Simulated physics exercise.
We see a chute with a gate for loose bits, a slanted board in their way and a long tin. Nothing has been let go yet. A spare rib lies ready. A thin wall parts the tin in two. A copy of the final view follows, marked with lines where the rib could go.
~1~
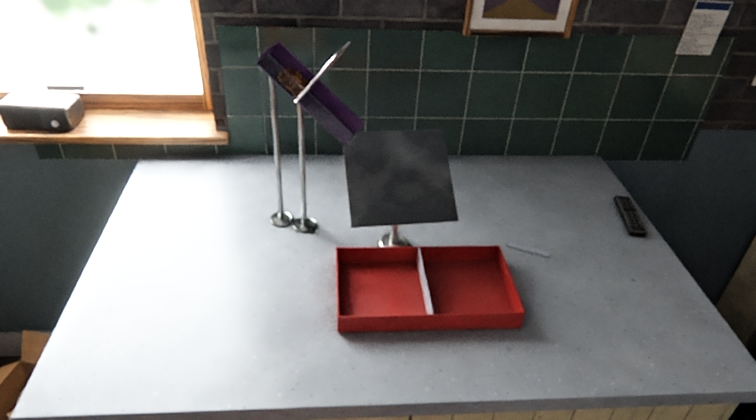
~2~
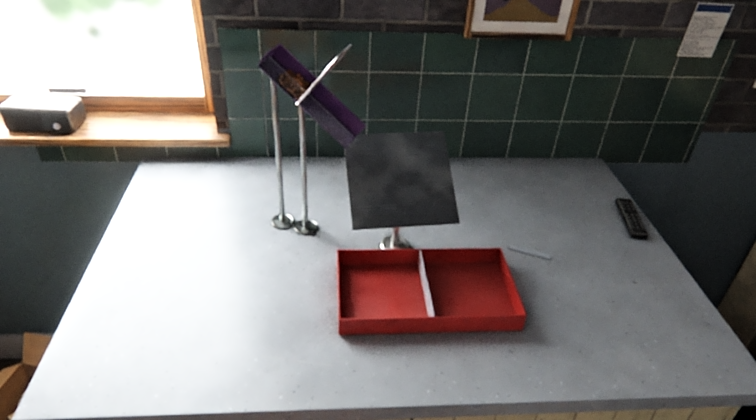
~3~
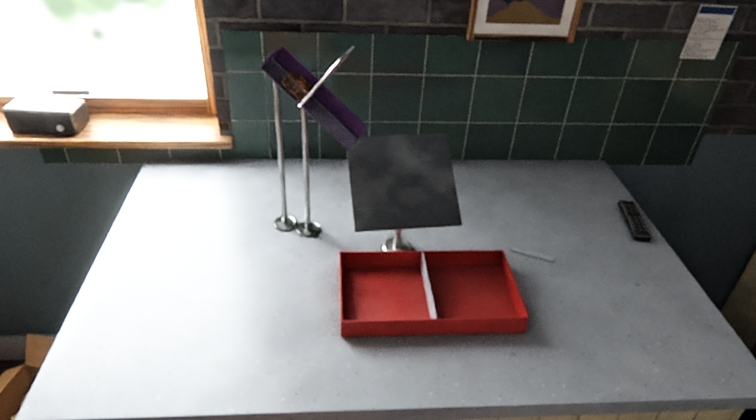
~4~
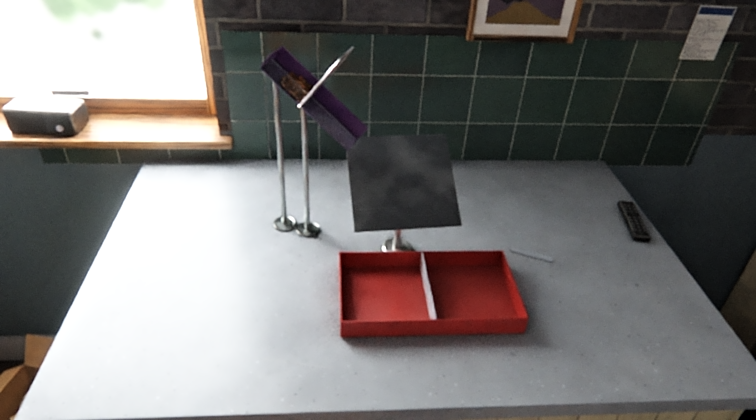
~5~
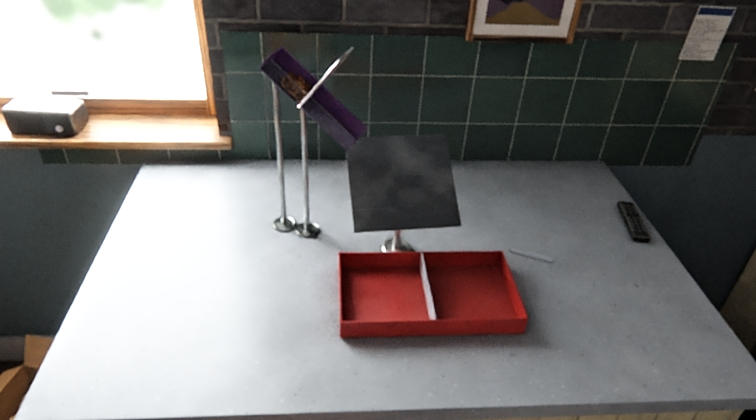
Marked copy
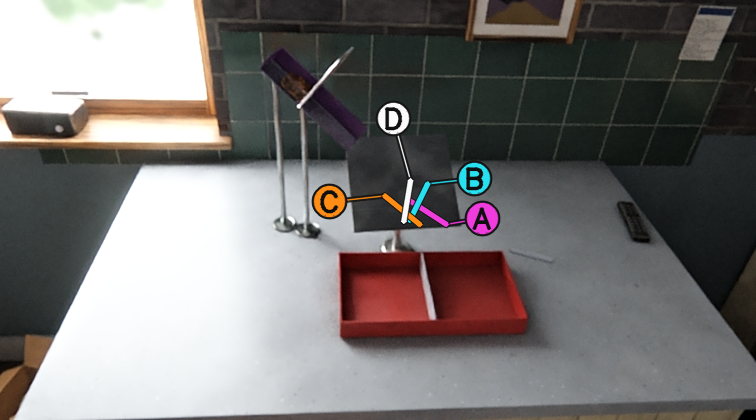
On a grey counter, a purple chute, dark slanted board and divided red tin stay still.
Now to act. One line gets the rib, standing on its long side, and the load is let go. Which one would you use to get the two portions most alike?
Line A does it best.
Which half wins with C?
Right.
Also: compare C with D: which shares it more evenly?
That is line C.
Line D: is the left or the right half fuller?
The left half.
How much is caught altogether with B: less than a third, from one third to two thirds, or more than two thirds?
More than two thirds.
On the marked copy, line A from (407, 199) to (446, 224); line B from (427, 183) to (409, 220); line C from (384, 195) to (419, 224); line D from (410, 180) to (403, 221).
If A is chosen, of what is caught, about a third in the left half, about two thirds in the right.
If B is chosen, of what is caught, nearly all in the left half, a small part in the right.
If C is chosen, of what is caught, about a quarter in the left half, most in the right.
If D is chosen, of what is caught, nearly all in the left half, a stray few in the right.
